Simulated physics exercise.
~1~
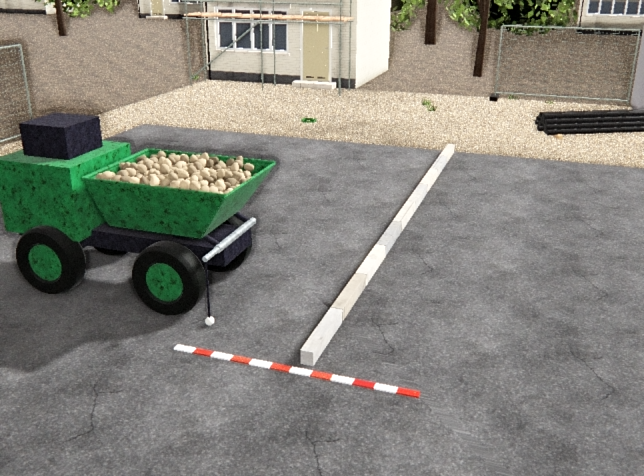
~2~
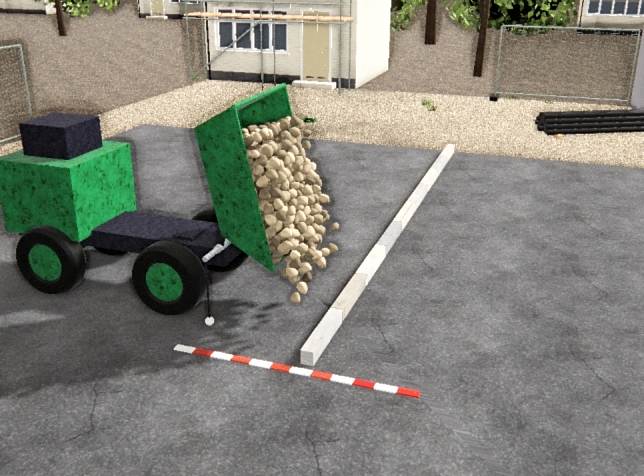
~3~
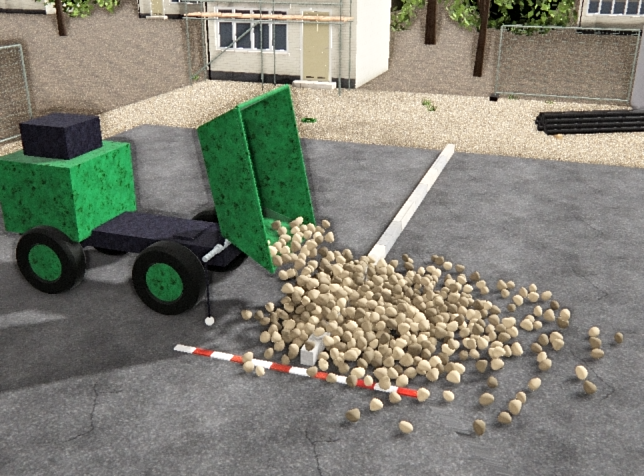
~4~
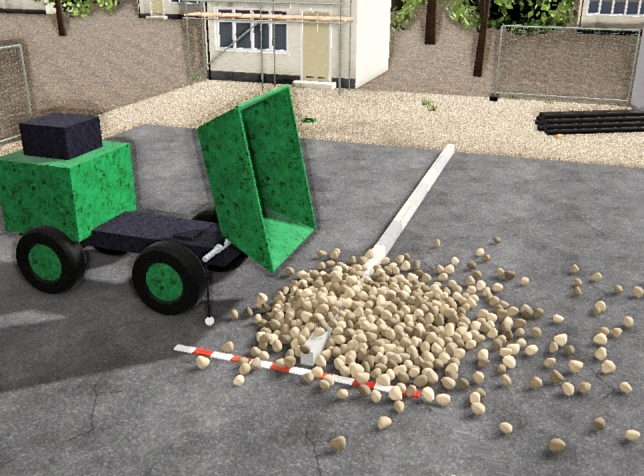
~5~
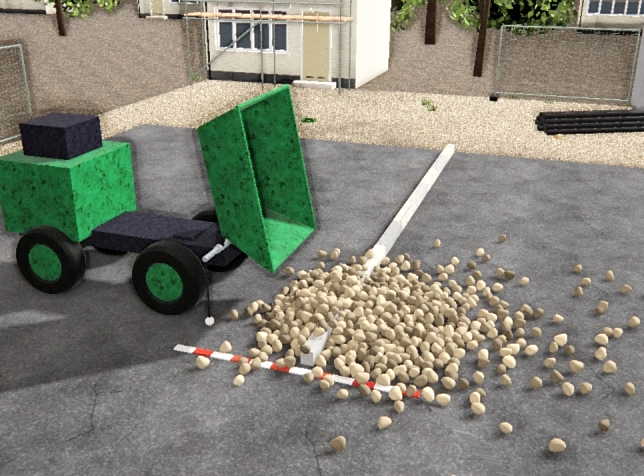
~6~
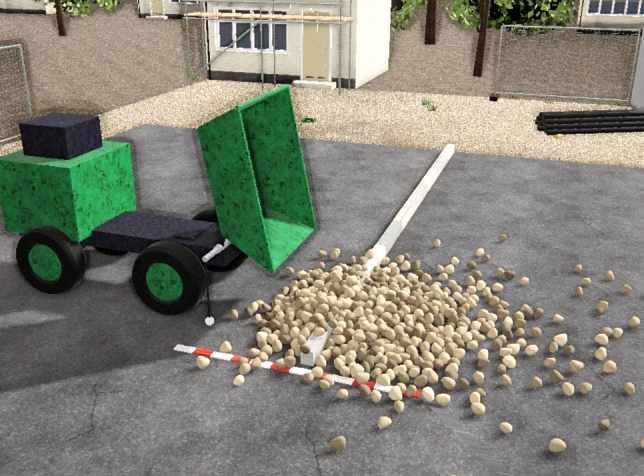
Green dumper skip tipping up and pouring tan cobbles across a pale kerb and striped staff, leaving a scattered heap on tarmac.
